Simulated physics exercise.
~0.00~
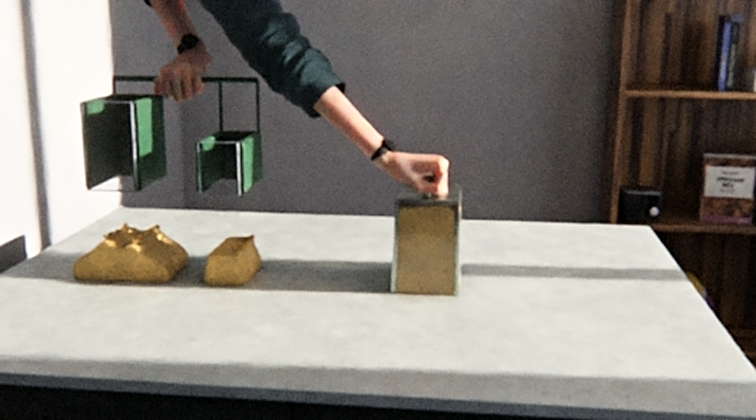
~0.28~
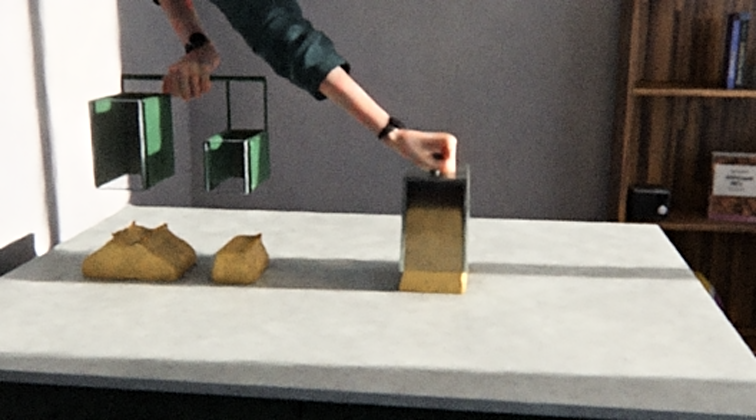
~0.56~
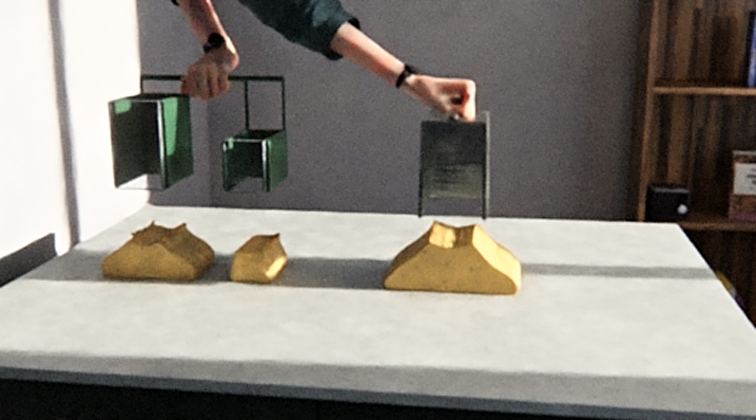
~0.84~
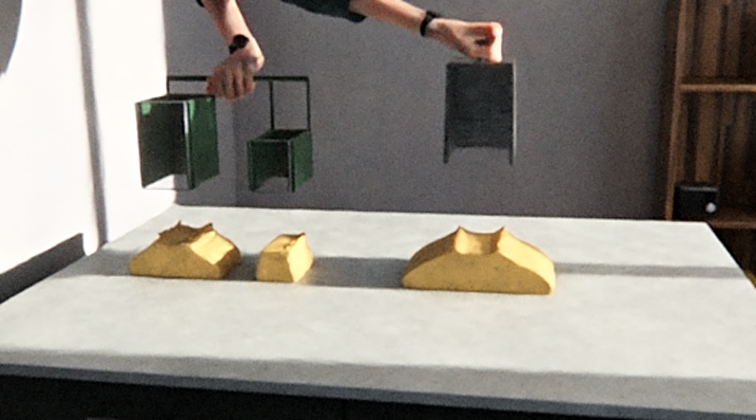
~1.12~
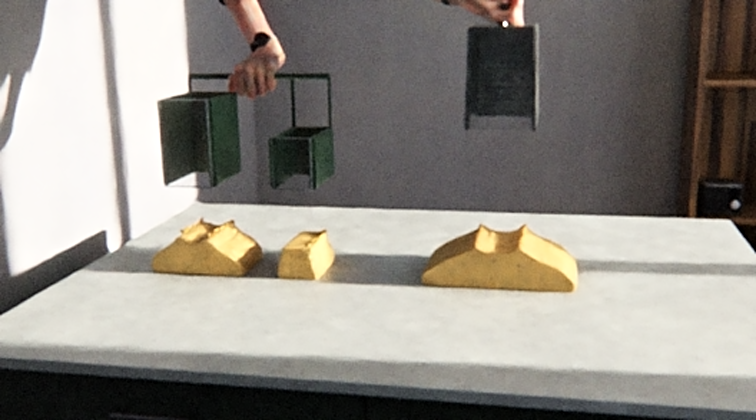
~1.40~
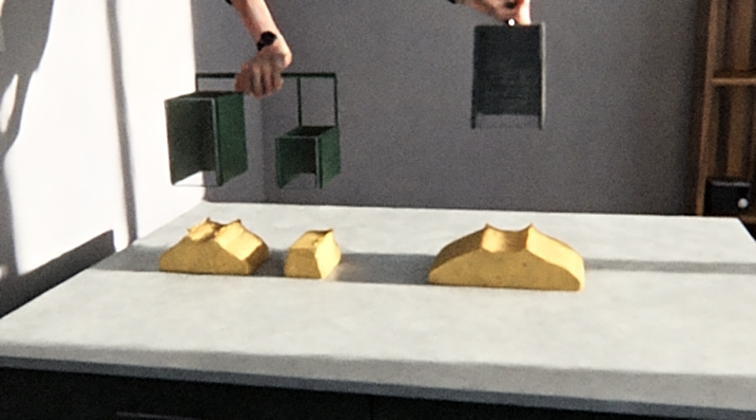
A tin packed with yellow mash stands upside down on a pale table, gripped from above by a hand, while another hand holds a rack with two green containers over two smaller mounds on the left. The hand draws the tin straight upward, and the mash begins to show beneath it. As the tin comes clear, the mash slumps and spreads outward into a broad heap. It settles lower and wider, with little peaks on top, as the view drifts slightly left. Finally the tin hangs still above a squat mound less than half its height.
